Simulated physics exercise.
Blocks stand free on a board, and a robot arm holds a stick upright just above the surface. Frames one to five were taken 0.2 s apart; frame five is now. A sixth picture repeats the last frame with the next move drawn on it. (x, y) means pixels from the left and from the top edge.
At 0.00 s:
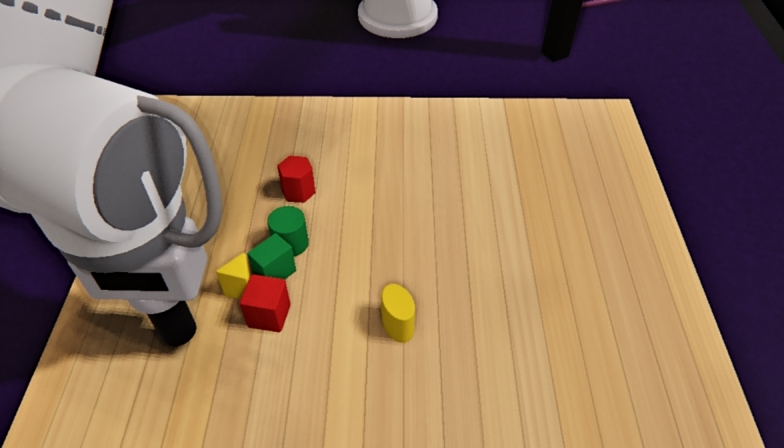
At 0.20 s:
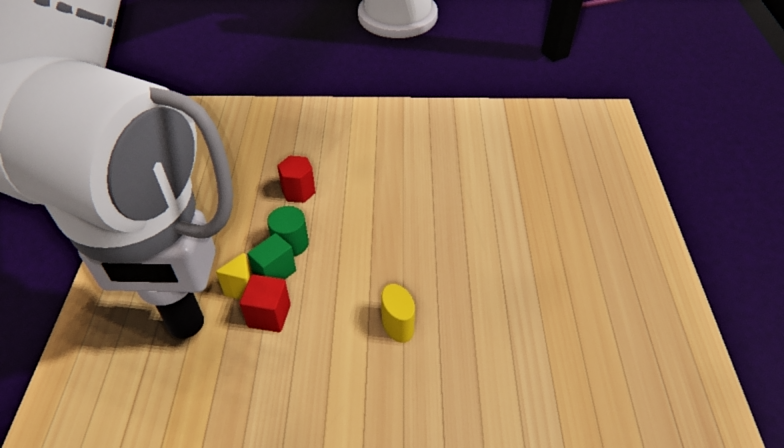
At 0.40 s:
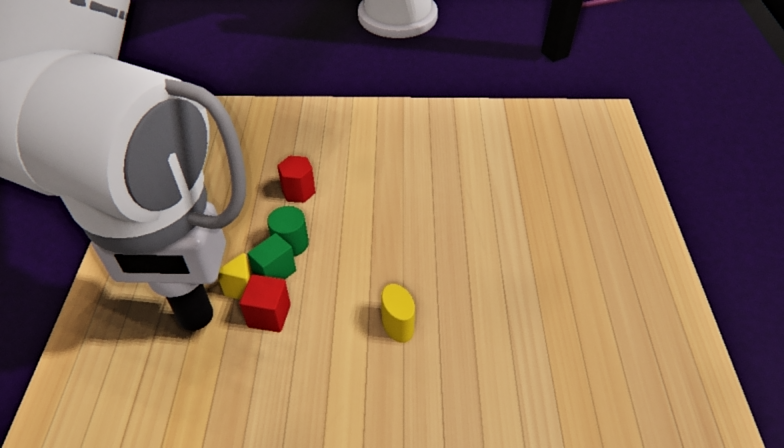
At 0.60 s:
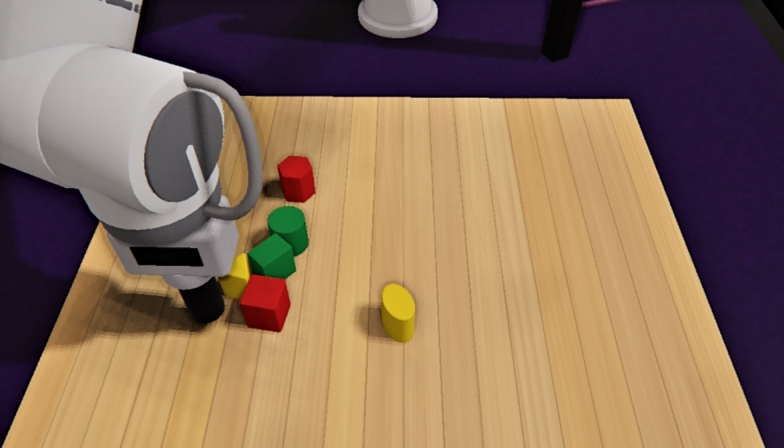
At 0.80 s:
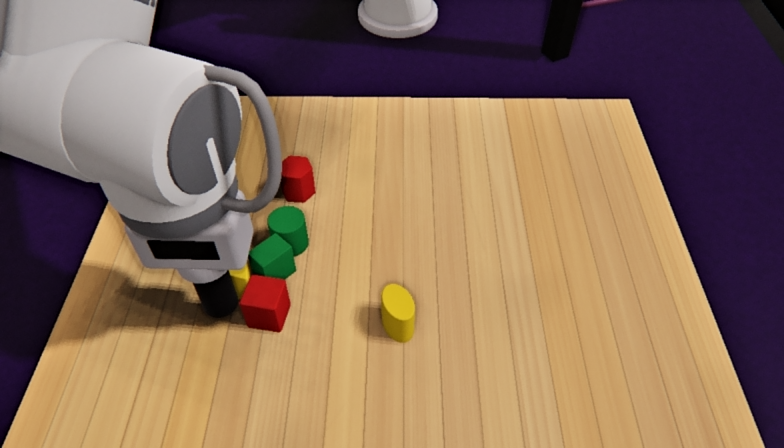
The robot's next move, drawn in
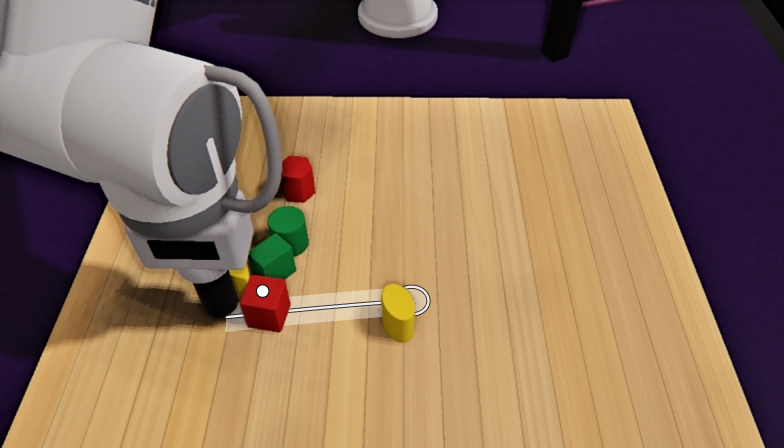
On a wooden board, a robot arm holding a dark upright stick moves slowly right and slightly away from the viewer, partly covering a yellow triangular block beside a red one, while the red, green and yellow blocks stay still.
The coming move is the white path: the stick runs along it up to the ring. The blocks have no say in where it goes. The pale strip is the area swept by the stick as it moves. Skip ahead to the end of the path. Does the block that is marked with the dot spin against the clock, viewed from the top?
That would be a yes.
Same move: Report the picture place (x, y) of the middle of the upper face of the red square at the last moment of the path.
I'd expect the centre of its top face to be at (439, 257).
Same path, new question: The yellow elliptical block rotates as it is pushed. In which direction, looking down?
It twists with the clock when seen from above.
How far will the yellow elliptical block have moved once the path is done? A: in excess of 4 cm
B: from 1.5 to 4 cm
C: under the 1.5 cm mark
B
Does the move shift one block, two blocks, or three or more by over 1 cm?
I reckon the push displaces two of the blocks by more than 1 cm.
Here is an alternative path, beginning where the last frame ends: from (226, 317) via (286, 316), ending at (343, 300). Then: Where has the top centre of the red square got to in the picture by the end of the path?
Somewhere near (374, 266).
The drawn path runs straight from (226, 317) to (412, 300); the dot is on the red square.
What follows on the original path. One third of the way, stick (286, 297); red square (320, 282), turned 15° anticlockwise.
Two thirds of the way, stick (350, 292); red square (383, 272), turned 35° anticlockwise; yellow elliptical block (404, 301), turned 25° clockwise.
At the end, stick (413, 287); yellow triangular piece not moved; red square (439, 257), turned 60° anticlockwise; yellow elliptical block (421, 303), turned 90° clockwise.
